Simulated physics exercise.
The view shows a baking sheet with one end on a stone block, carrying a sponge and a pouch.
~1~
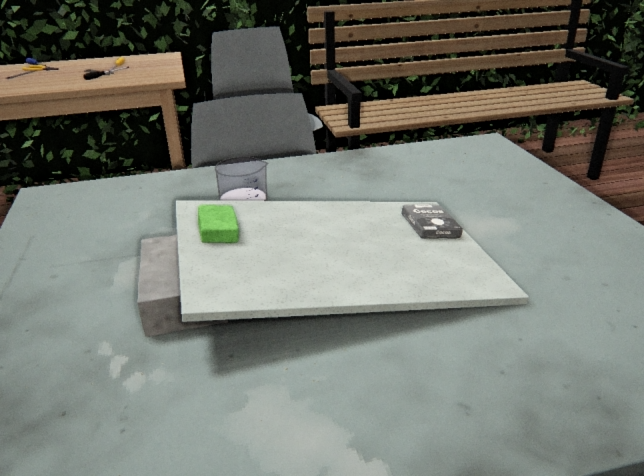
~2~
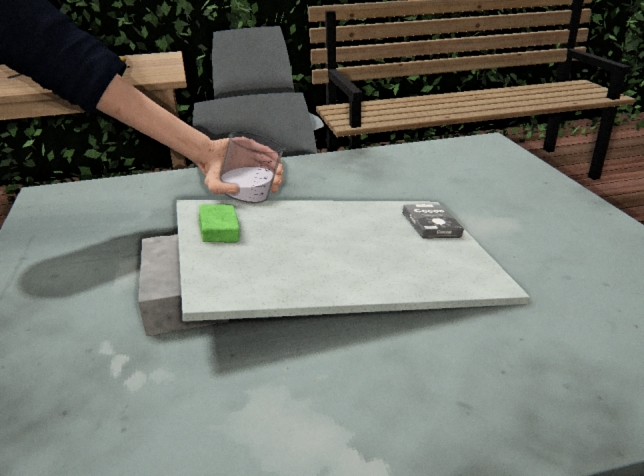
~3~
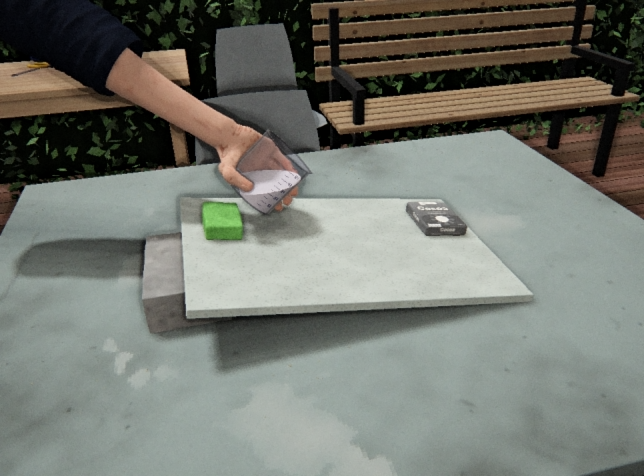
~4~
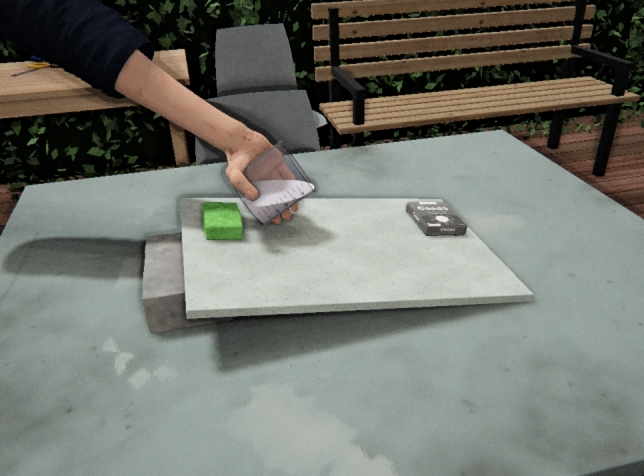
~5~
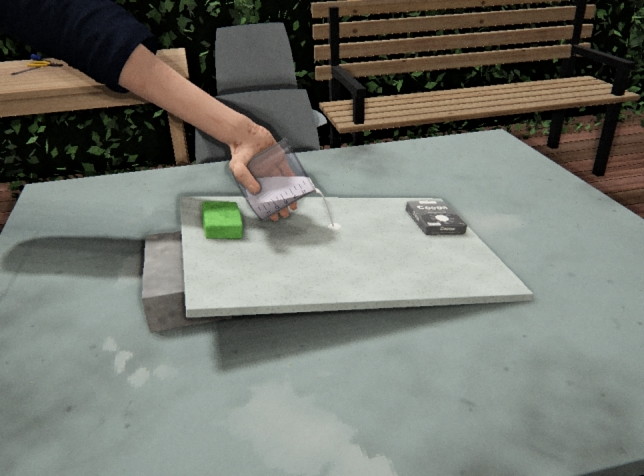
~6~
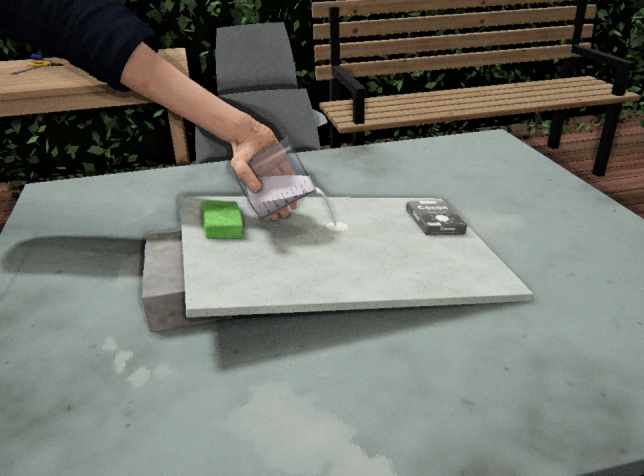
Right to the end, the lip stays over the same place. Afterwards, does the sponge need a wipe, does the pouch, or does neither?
On the left the sponge - dry; on the right the pouch - wet.
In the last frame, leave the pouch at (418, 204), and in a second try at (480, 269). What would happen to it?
Case one: Contact. Case two: No contact.
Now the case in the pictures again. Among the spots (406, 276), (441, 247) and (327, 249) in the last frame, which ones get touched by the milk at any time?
First one left alone; second one got to; third one left alone.
Soon after, it runs down to the right; the sponge is dry; the pouch is wet.
Later, it runs down to the right and off the end; the sponge is dry; the pouch is wet.
In the end, it runs down to the right and off the end; the sponge is dry; the pouch is wet.
